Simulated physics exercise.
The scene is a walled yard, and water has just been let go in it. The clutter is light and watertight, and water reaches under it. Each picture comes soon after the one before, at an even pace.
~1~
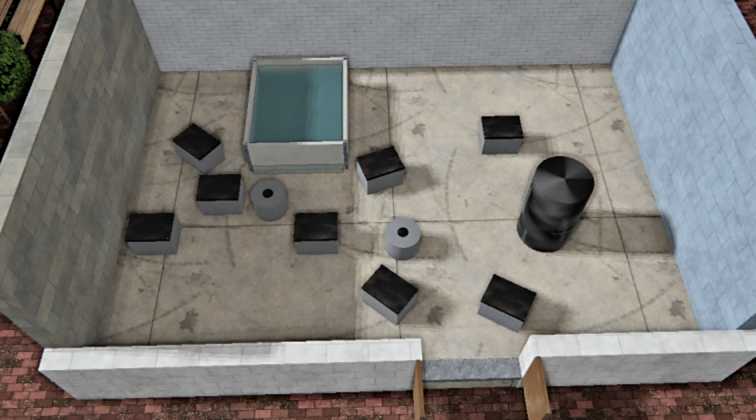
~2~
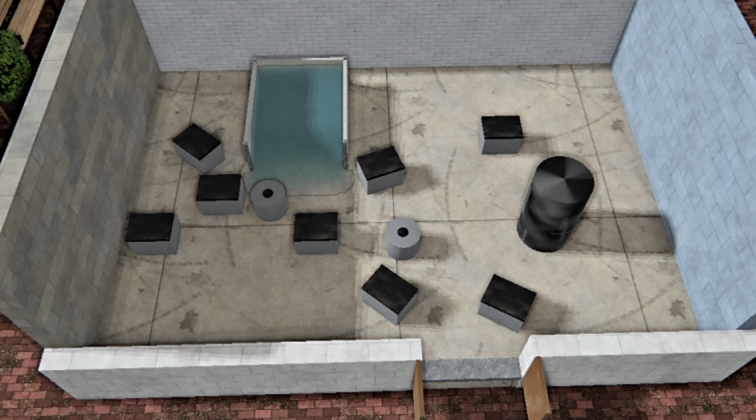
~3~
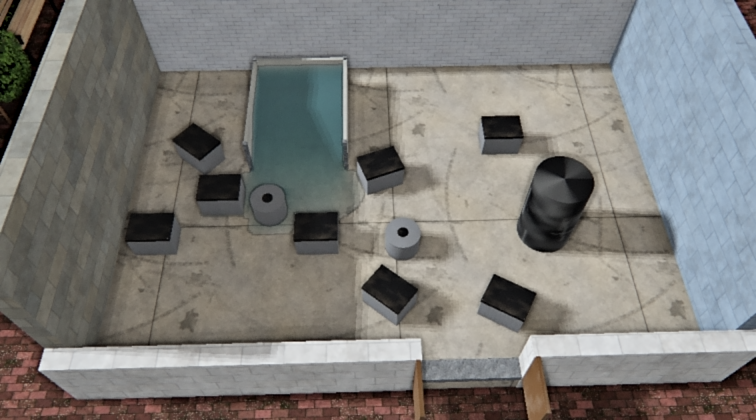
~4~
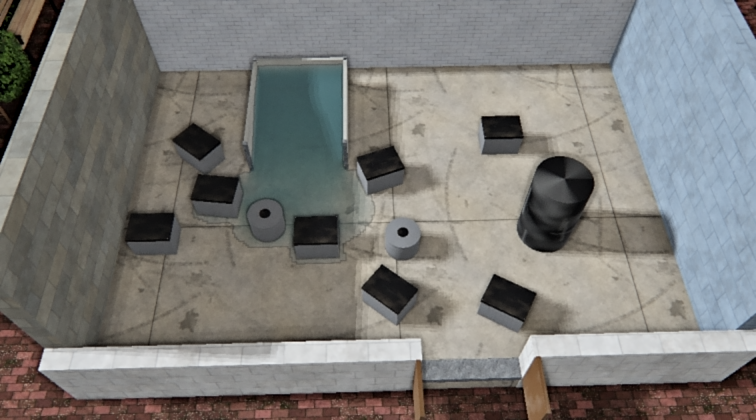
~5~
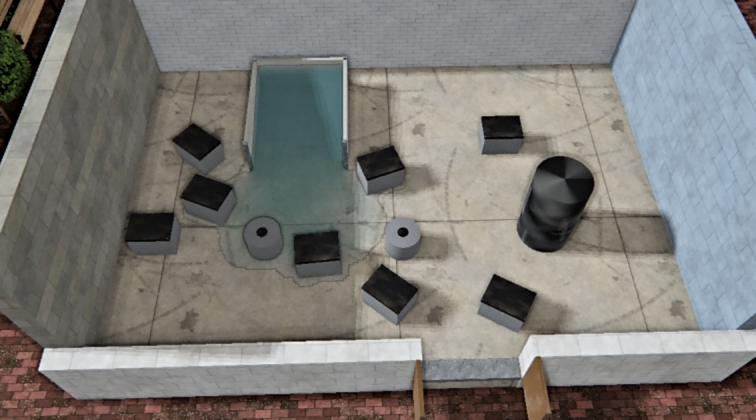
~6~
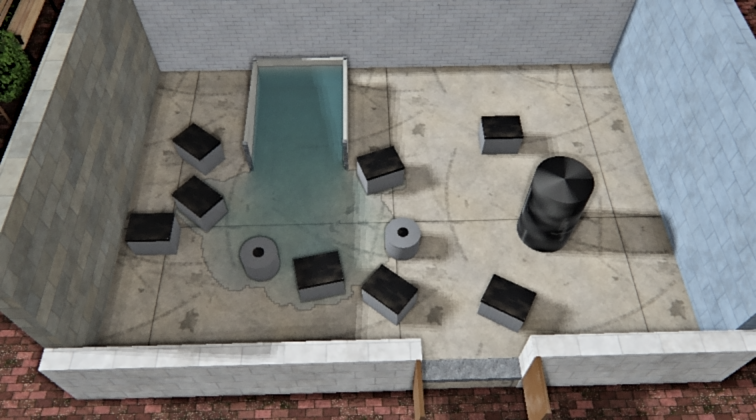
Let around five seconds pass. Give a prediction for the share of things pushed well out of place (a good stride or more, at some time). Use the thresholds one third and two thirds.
I'd put it at two thirds or higher.
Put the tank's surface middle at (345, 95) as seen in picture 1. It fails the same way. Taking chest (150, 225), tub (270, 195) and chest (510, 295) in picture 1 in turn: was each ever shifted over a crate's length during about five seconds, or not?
Taking them in turn: Got sent well off; got sent well off; got sent well off.
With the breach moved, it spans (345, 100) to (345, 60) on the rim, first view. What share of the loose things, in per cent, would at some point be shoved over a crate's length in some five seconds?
About 10 per cent.
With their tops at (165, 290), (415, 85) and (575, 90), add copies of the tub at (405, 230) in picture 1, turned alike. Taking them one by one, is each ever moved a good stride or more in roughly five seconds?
Here's the rundown: Sent far off, never gets far, and finally never gets far.
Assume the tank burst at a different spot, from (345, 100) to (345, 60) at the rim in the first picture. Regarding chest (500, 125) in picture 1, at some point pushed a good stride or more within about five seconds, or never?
Judgement - displaced that far.
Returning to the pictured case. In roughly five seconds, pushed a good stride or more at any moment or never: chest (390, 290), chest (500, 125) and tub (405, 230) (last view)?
Went a long way, then never got far, then went a long way.
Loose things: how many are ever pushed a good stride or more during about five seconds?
It adds up to 8.
A moment on, 3 of 10 are well off their spots; 0 afloat.
Next, 5 of 10 are well off their spots; 3 afloat.
Later, 6 of 10 are well off their spots; 3 afloat.
In the end, 8 of 10 are well off their spots, and 8 have been at some point; 3 afloat.
